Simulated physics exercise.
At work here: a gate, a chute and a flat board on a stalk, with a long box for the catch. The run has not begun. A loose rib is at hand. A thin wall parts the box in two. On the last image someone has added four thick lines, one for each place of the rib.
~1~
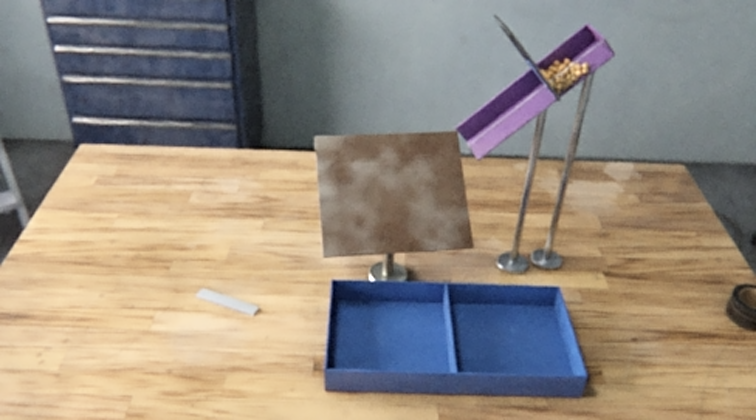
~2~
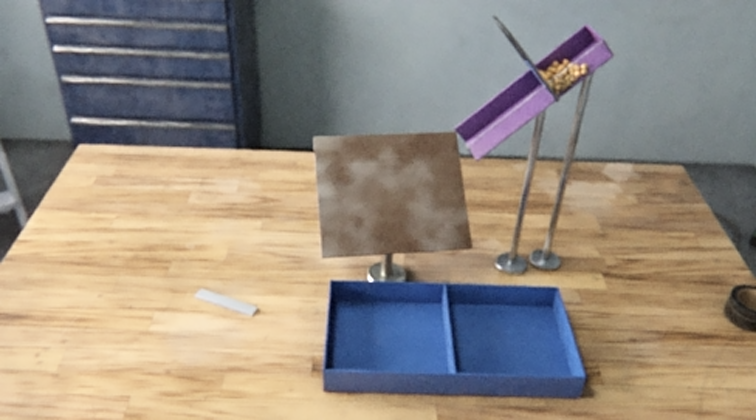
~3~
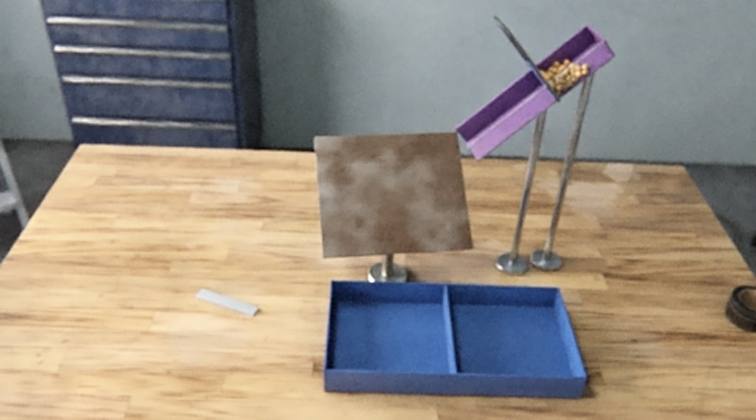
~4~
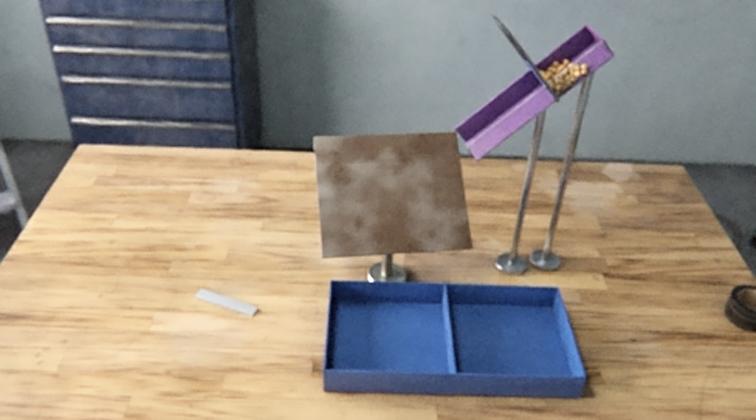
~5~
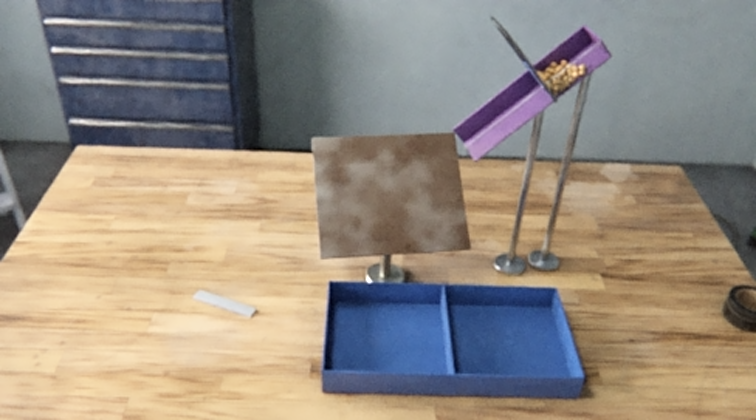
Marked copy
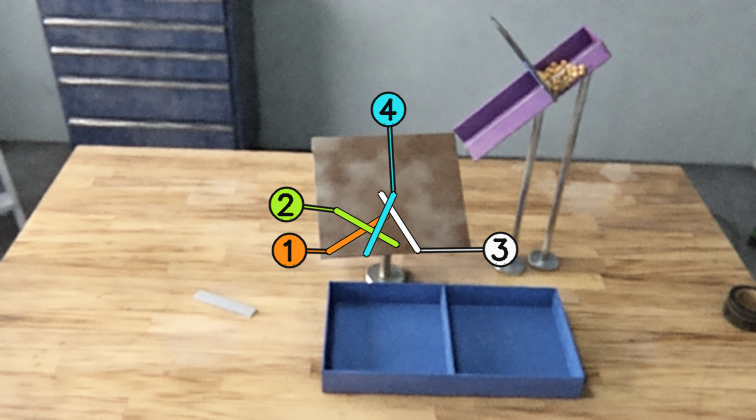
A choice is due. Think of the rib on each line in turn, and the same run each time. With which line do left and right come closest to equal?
3 is best.
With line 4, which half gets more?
The left half.
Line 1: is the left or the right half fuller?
More lands on the left.
On the marked copy, line 1 from (386, 215) to (328, 251); line 2 from (336, 210) to (396, 244); line 3 from (381, 193) to (417, 250); line 4 from (393, 194) to (366, 253).
If 1 is chosen, of what is caught, nearly all in the left half, a small part in the right.
If 2 is chosen, of what is caught, nearly all in the left half, a small part in the right.
If 3 is chosen, of what is caught, about half in the left half, about half in the right.
If 4 is chosen, of what is caught, nearly all in the left half, a small part in the right.
